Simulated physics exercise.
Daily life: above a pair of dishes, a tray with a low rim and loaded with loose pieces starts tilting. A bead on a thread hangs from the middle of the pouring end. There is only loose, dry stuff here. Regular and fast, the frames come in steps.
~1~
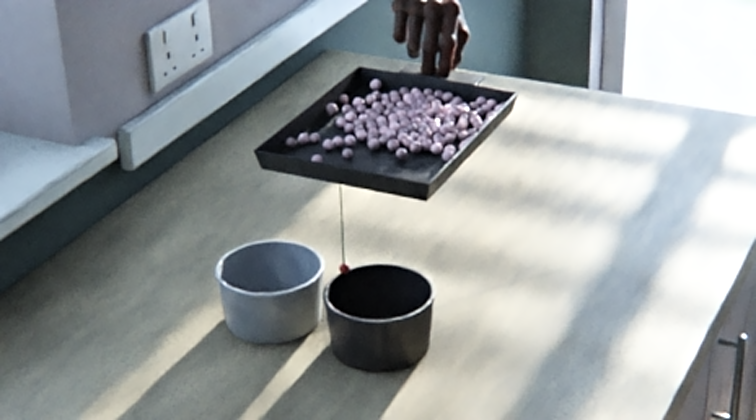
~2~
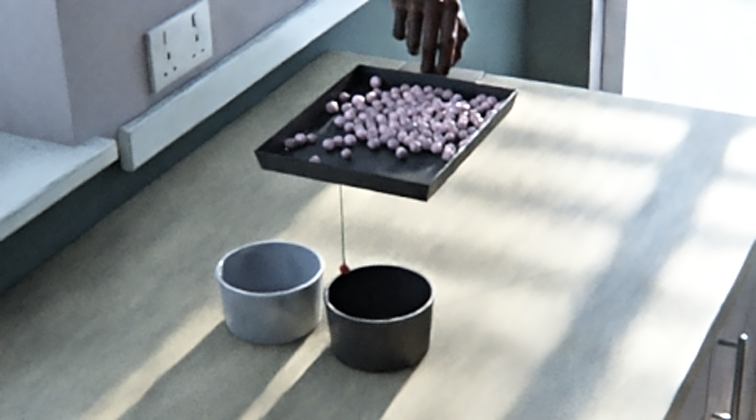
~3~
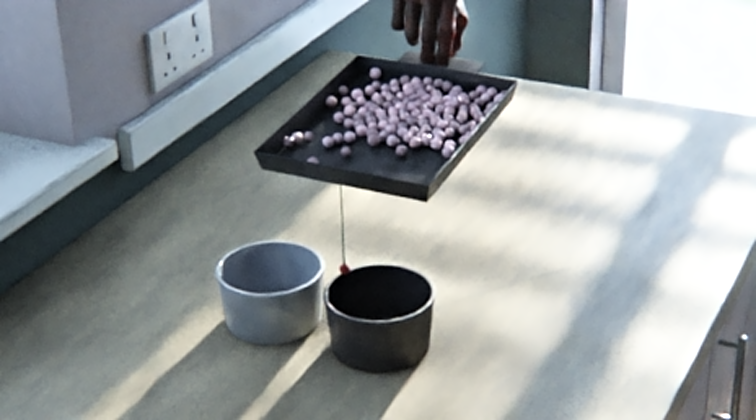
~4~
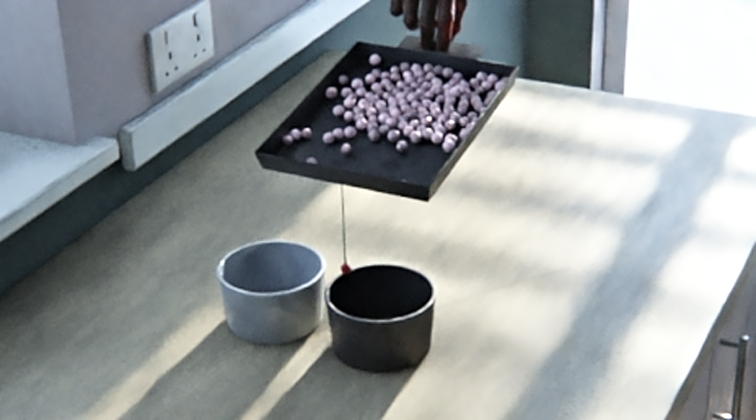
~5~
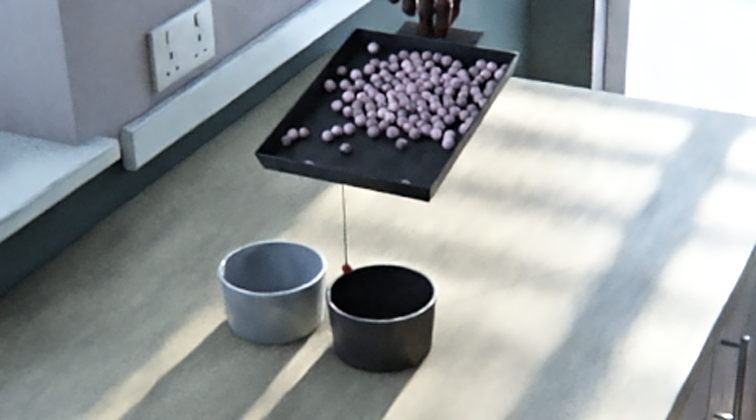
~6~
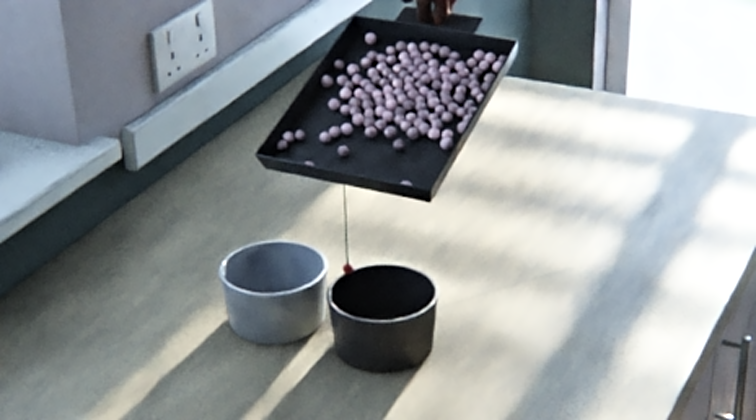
We see a hand at the far side of a dark tray of pinkish pearls above a grey dish and a black dish; the tray's far side rises steadily, tilting it toward the dishes, while the pearls shift slightly.
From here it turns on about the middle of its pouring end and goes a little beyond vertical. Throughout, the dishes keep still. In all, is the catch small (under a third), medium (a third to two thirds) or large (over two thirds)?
Small.
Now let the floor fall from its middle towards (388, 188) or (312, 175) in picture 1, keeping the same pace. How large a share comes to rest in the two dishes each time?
About 50 and 60 percent.
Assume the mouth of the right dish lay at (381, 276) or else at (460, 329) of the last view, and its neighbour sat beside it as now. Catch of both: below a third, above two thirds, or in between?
Below one third; one to two thirds.
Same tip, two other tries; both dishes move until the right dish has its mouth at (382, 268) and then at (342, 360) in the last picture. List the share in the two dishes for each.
Some 0 percent in the first case, 10 percent in the second.
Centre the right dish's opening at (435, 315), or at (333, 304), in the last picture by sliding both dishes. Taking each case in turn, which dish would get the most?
The one on the left side; the one on the right side.
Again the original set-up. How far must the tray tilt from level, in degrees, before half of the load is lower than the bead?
It's turned some 100 degrees by then.
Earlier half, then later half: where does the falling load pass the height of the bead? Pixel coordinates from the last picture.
I'd put it at roughly (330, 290), and after that at roughly (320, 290).
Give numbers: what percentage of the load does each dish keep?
Left dish 10, right dish 10 %.
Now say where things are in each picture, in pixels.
In the first picture, corners of the pouring end near (261, 149) and (426, 181), level; middle of the load near (413, 114), sugar pearls; left dish near (245, 313); right dish near (356, 340); bead on its thread near (344, 268).
In the second picture, corners of the pouring end near (261, 150) and (426, 182), level; middle of the load near (413, 112).
In the third picture, corners of the pouring end near (260, 150) and (426, 182), tipped barely, level across its low end; middle of the load near (413, 106), only a few on the move.
In the fourth picture, corners of the pouring end near (261, 150) and (426, 183), tipped a little, level across its low end; middle of the load near (413, 97), only a few on the move.
In the fifth picture, corners of the pouring end near (261, 151) and (427, 184), tipped a little, level across its low end; middle of the load near (411, 91), a little on the move.
In the sixth picture, corners of the pouring end near (261, 152) and (427, 186), tipped clearly, level across its low end; middle of the load near (409, 88), all but a few on the move; left dish near (249, 313); right dish near (359, 341).
Shortly afterwards, tray tipped steeply; all but a few on the tray; only a few in the left dish; only a few outside both; a little in the air.
Next, tray tipped past a quarter turn; near a quarter on the tray; a little in the right dish; a little in the left dish; near a third outside both; near a quarter in the air.
Some moments later, tray tipped past a quarter turn; a little in the right dish; a little in the left dish; the bulk outside both.
In the end, tray tipped past a quarter turn; a little in the right dish; a little in the left dish; the bulk outside both.
